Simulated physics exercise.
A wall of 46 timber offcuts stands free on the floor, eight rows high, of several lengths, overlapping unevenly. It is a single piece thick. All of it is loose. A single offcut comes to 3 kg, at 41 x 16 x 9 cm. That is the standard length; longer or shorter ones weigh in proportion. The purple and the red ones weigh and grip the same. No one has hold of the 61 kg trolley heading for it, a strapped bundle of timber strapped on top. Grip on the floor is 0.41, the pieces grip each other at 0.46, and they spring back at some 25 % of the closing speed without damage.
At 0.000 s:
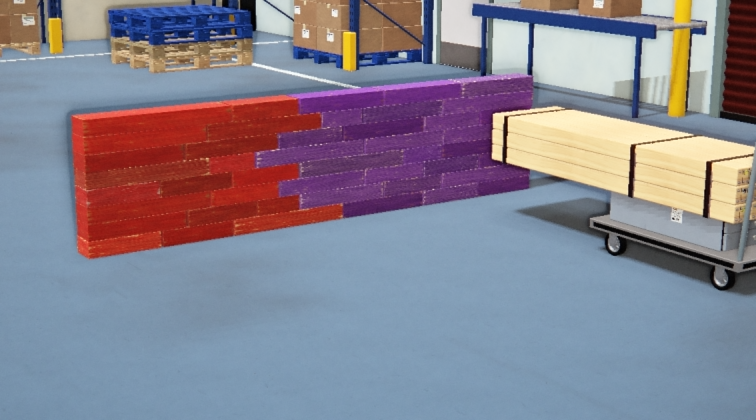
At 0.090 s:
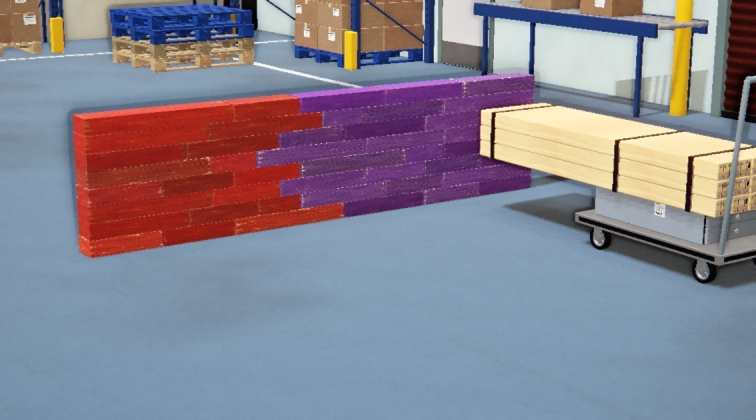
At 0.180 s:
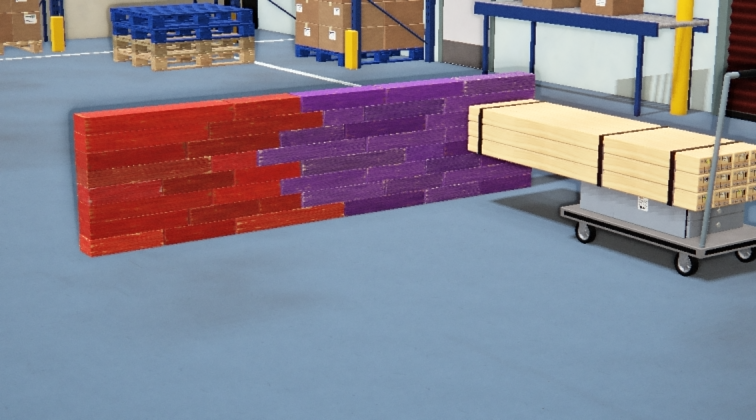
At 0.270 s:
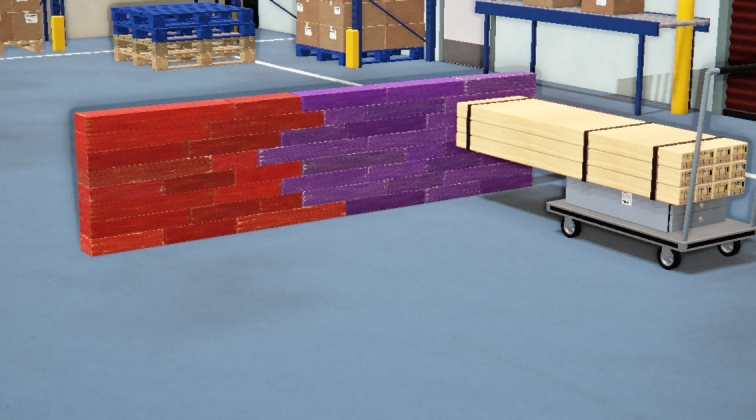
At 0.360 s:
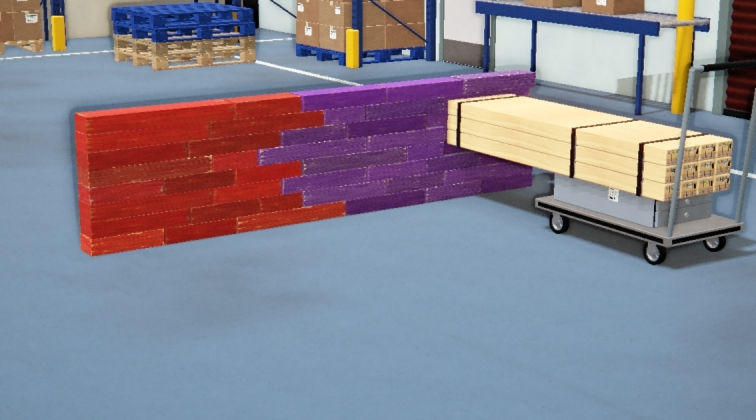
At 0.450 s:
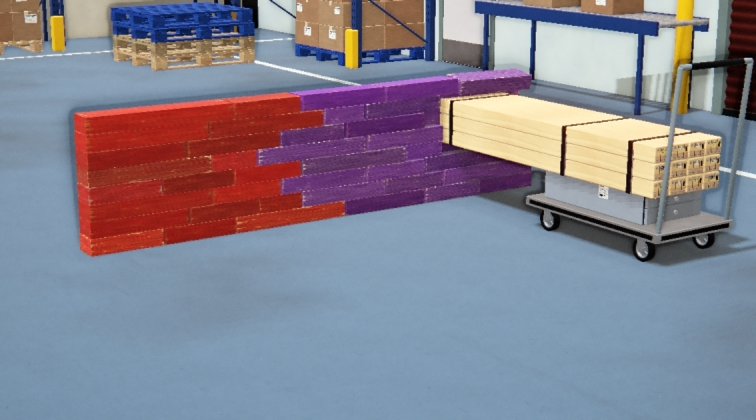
A trolley loaded with strapped timber rolls left and pushes into the wall's purple end.
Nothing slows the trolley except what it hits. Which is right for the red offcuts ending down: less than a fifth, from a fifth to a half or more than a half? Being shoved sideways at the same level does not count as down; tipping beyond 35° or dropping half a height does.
Less than a fifth of them.
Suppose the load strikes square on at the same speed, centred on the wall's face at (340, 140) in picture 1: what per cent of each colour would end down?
In that case purple 60, red 40 per cent.
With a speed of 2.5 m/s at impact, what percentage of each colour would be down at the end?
Then purple 20, red 0 per cent.
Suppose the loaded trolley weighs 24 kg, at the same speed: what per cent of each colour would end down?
Then purple 0, red 0 per cent.
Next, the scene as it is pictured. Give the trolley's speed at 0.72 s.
Near 0.4 m/s.
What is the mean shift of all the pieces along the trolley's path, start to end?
Some 15 cm on average.
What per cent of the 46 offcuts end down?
Roughly 35 per cent of them.
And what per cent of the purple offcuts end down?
Ending so: Purple 60 per cent.
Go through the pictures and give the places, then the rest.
In the first picture (places mark the middle of the side facing us), load (499, 129) 42 cm short of the wall; top red offcut (266, 110); top purple offcut (343, 102); nothing disturbed.
Load (487, 125) 30 cm short of the wall; top red offcut (268, 109), in the second picture.
Load (474, 121) 18 cm short of the wall; top red offcut (268, 108), in the third picture.
Load (463, 117) 56 mm short of the wall; top red offcut (269, 108), in the fourth picture.
Load (453, 115) 43 mm into the wall's line; top red offcut (269, 108); 7 disturbed, none down, in the fifth picture.
Load (445, 113) 11 cm into the wall's line; top red offcut (269, 108); top purple offcut (345, 99) shifted 8 mm; steepest lean 9°, the offcut at (497, 85); 15 disturbed, none down, in the sixth picture.
After 0.72 s, load 24 cm past the wall's line, still rolling; none of the 19 red offcuts down (6 of 46 in all colours); top red offcut unmoved; top purple offcut leaning 21°.
After 1.06 s, load 37 cm past the wall's line, still rolling; none of the 19 red offcuts down (18 of 46 in all colours); top red offcut unmoved; top purple offcut leaning 68°, 22 cm lower.
At rest (2.6 s), load 68 cm past the wall's line, still rolling; none of the 19 red offcuts down (17 of 46 in all colours); top red offcut unmoved; top purple offcut upside down. That is 0 per cent. As the last picture would show them, middles, top red offcut near (261, 106), top purple offcut near (257, 197).
